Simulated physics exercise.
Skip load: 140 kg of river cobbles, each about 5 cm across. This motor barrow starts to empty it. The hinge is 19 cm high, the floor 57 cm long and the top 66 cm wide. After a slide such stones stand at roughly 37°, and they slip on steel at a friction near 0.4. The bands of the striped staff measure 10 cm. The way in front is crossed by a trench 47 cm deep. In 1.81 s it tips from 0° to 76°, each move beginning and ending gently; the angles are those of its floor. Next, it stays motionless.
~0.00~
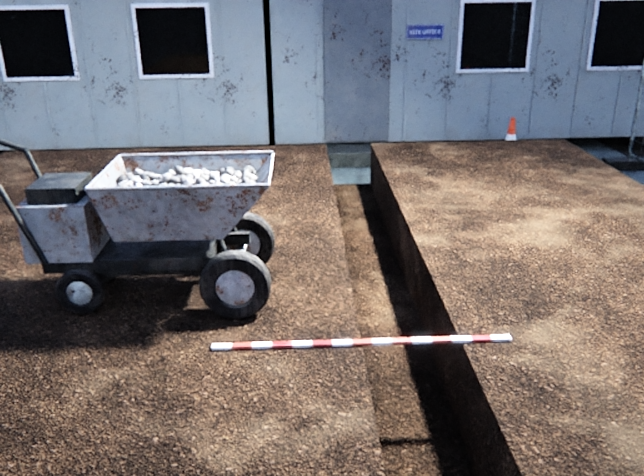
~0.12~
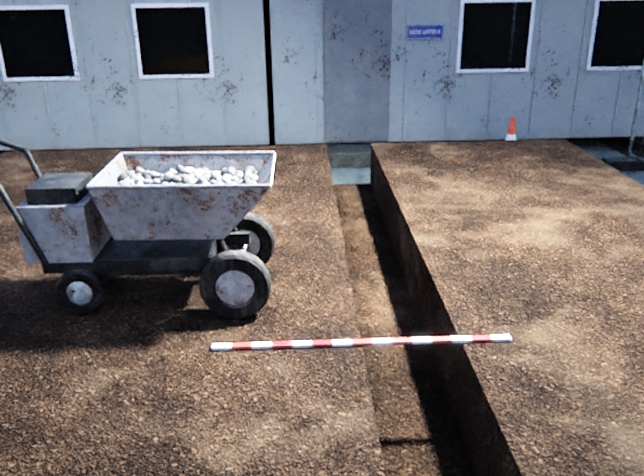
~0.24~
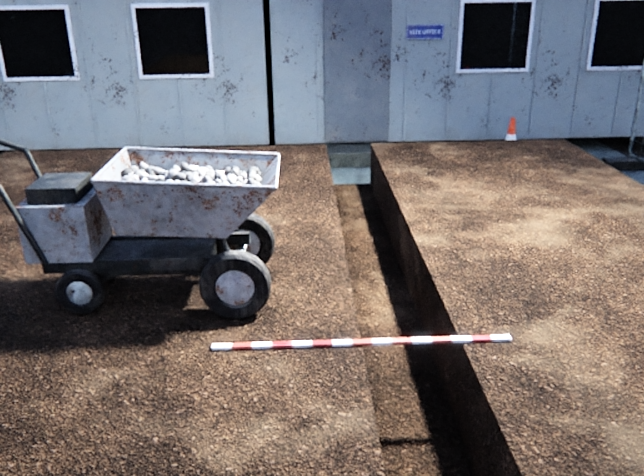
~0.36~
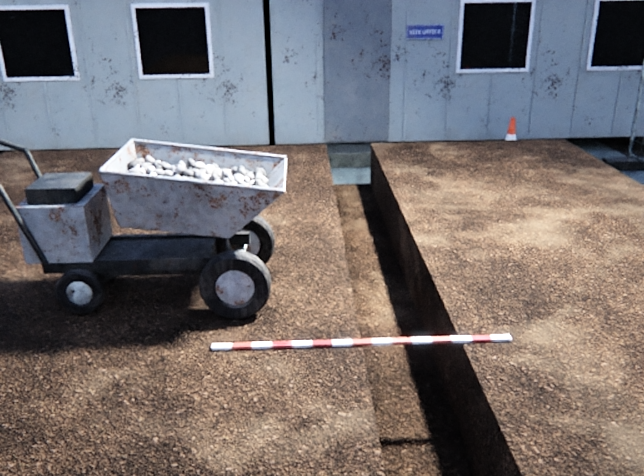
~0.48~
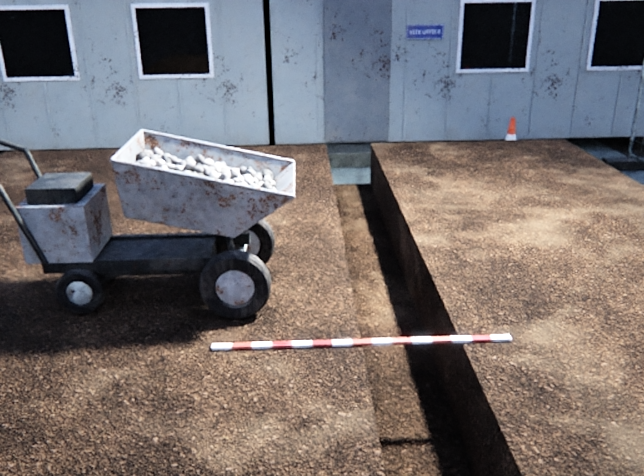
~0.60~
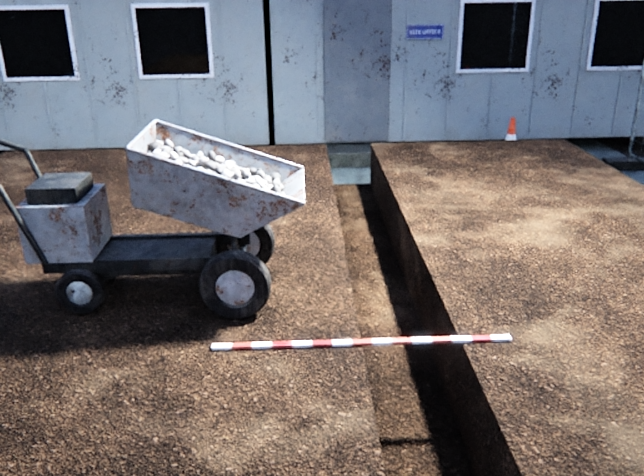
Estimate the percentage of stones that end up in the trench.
Roughly 100 per cent.
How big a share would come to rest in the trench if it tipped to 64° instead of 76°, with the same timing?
About 100%.
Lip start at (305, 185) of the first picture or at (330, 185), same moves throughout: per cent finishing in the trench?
Result: Close to 100 then close to 75 per cent.
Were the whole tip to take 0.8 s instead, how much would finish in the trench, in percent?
With that change, it comes to around 100 per cent.
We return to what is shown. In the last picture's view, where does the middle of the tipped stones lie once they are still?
The middle should be near (399, 346).
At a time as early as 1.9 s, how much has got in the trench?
70 per cent, give or take.
After 1.4 s the floor is at 64°; 99 % in the skip, 1 % in the trench; the foremost stones are at (358, 261).
After 1.9 s the floor is at 76°; 29 % in the skip, 1 % short of the trench, 70 % in the trench; the foremost stones are at (430, 342).
After 2.3 s the floor is at 76°; 7 % in the skip, 93 % in the trench; the foremost stones are at (426, 332).
After 4.2 s the floor is at 76°; 0 % in the skip, 100 % in the trench; the foremost stones are at (430, 338).
